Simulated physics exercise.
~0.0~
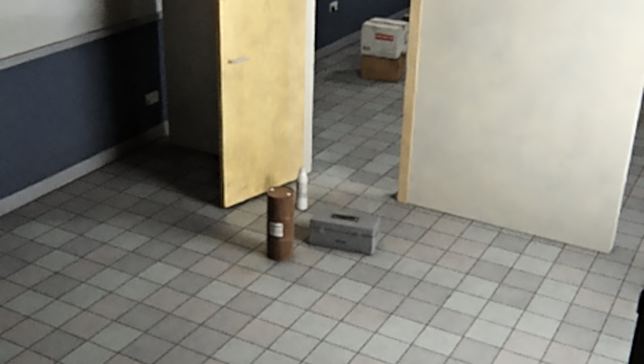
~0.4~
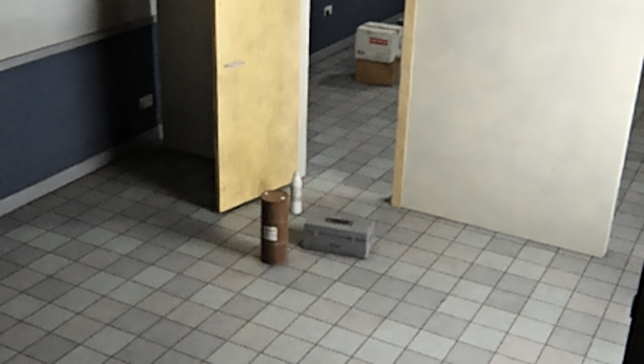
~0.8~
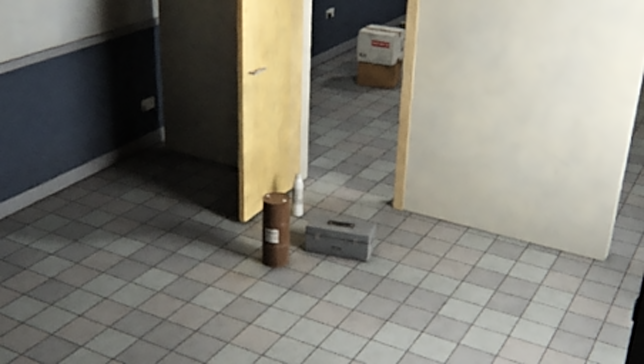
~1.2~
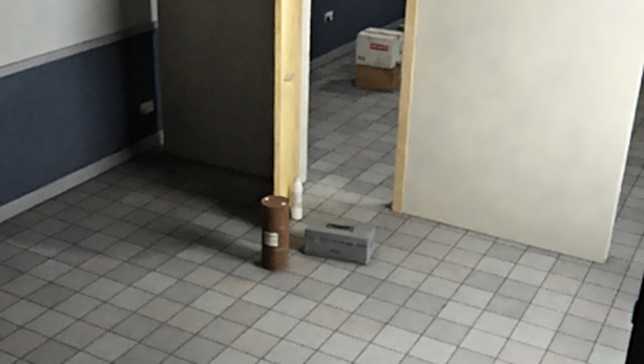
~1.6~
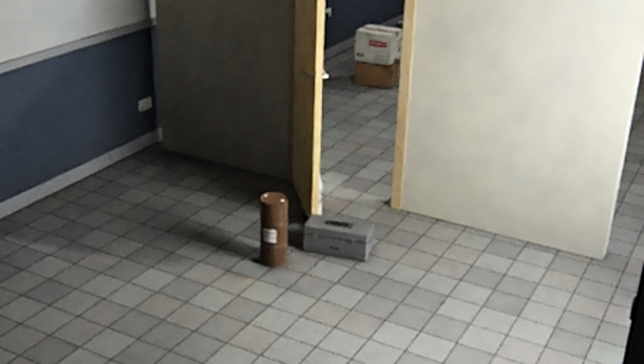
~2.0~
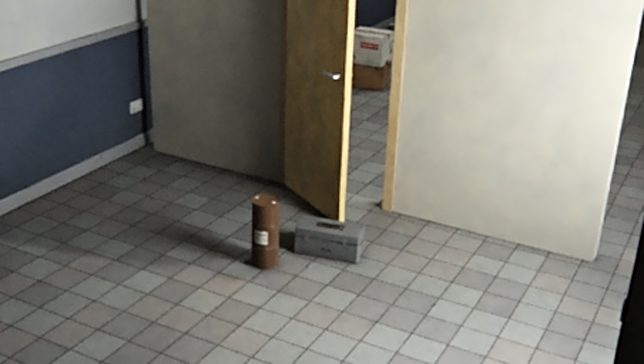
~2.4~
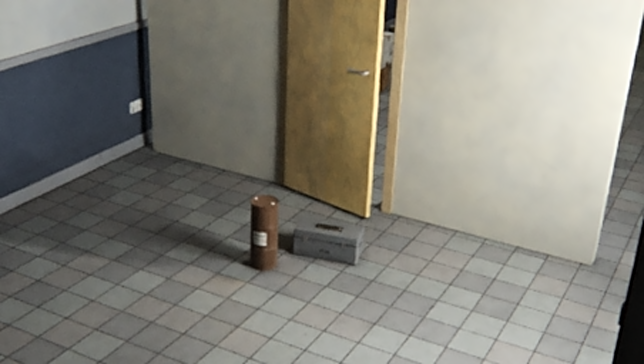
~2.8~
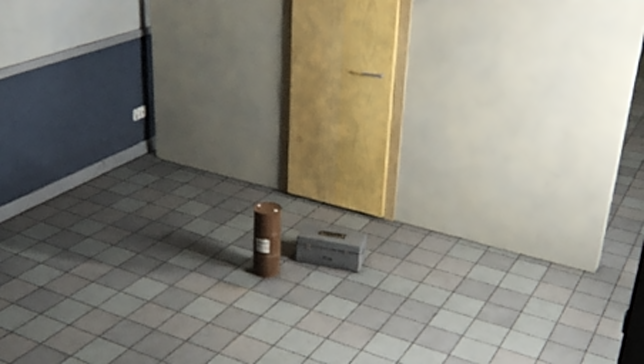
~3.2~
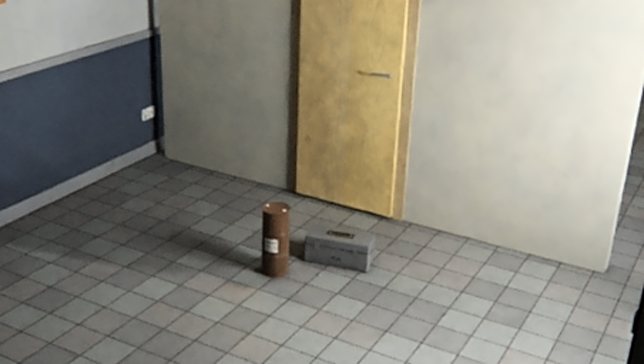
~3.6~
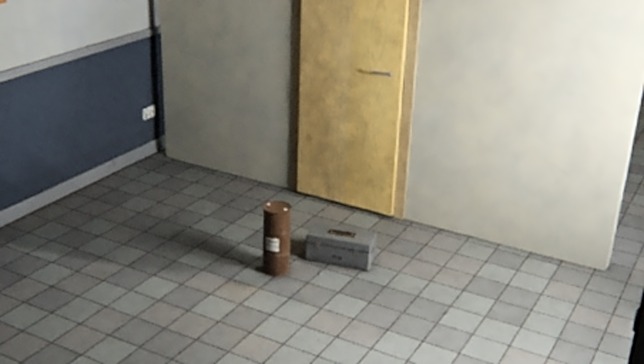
We see a yellow door standing open in a tiled room, with a brown canister, a grey toolbox and a white bottle near it. The door swings towards its frame, the bottle shifts right and passes out of view behind it, and the door ends closed, canister and toolbox unmoved.
